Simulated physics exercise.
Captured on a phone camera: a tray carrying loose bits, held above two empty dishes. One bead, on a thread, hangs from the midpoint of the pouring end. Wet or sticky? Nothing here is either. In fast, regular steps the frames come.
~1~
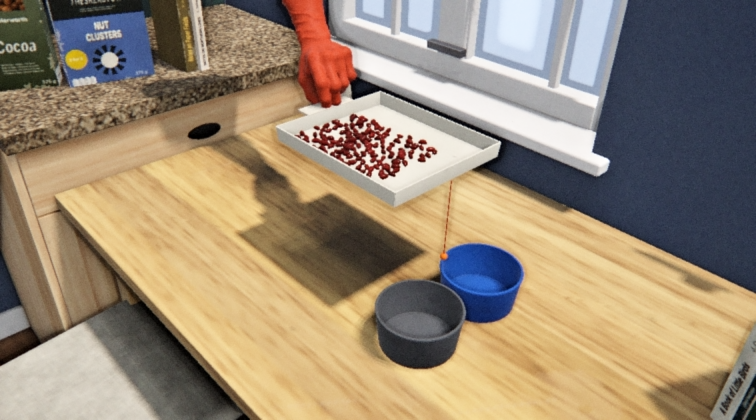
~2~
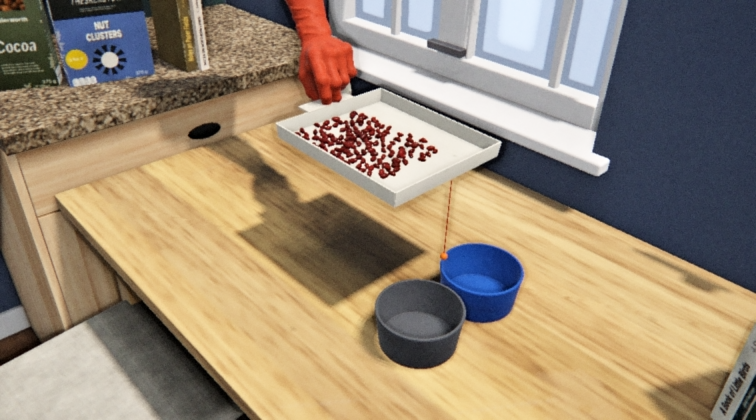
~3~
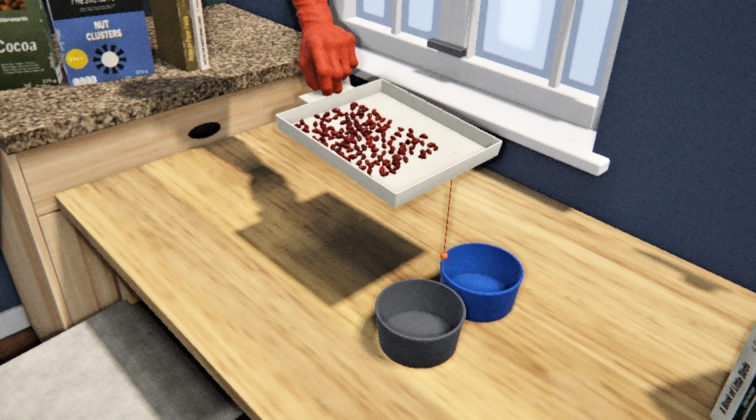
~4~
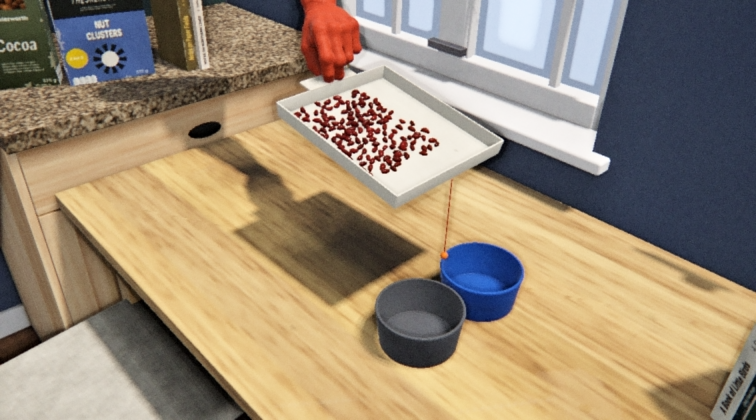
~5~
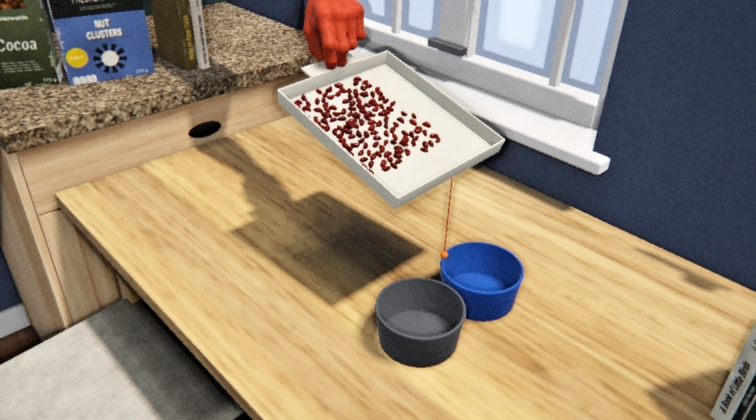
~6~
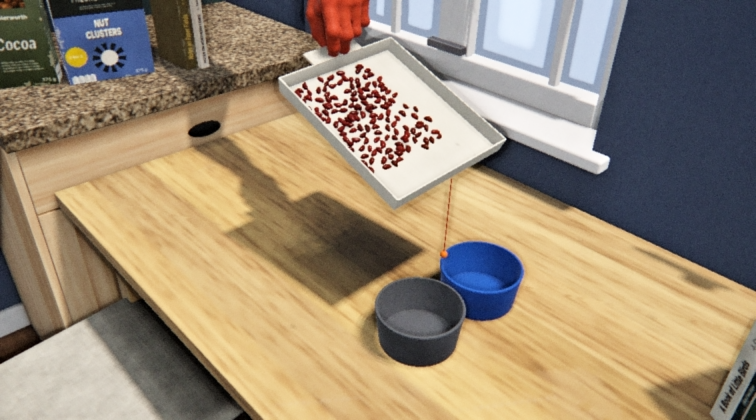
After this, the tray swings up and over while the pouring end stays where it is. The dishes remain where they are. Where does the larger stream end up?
The left one.
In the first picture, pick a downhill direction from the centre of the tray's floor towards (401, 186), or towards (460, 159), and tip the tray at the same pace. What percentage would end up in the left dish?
About 50 and 0 percent.
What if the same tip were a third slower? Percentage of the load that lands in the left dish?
Close to 70 per cent.
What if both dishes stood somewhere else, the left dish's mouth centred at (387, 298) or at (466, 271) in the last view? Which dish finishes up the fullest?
Case one: The dish at left. Case two: The dish at left.
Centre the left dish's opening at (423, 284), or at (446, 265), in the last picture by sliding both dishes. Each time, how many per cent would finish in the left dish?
First some 60, then 20 per cent.
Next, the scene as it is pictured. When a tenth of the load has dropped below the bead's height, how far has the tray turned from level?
That happens at around 90°.
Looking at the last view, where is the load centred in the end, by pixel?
Roughly at (429, 334), give or take.
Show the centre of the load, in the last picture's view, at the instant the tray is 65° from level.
Near the pixel (419, 166).
Shortly afterwards, tray tipped steeply; all but a few on the tray; only a few in the air.
Next, tray tipped past a quarter turn; near two thirds on the tray; near a quarter in the left dish; only a few in the right dish; only a few outside both; a little in the air.
Some moments later, tray tipped past a quarter turn; near two thirds in the left dish; near a quarter in the right dish; a little outside both.
In the end, tray tipped past a quarter turn; near two thirds in the left dish; near a quarter in the right dish; a little outside both.
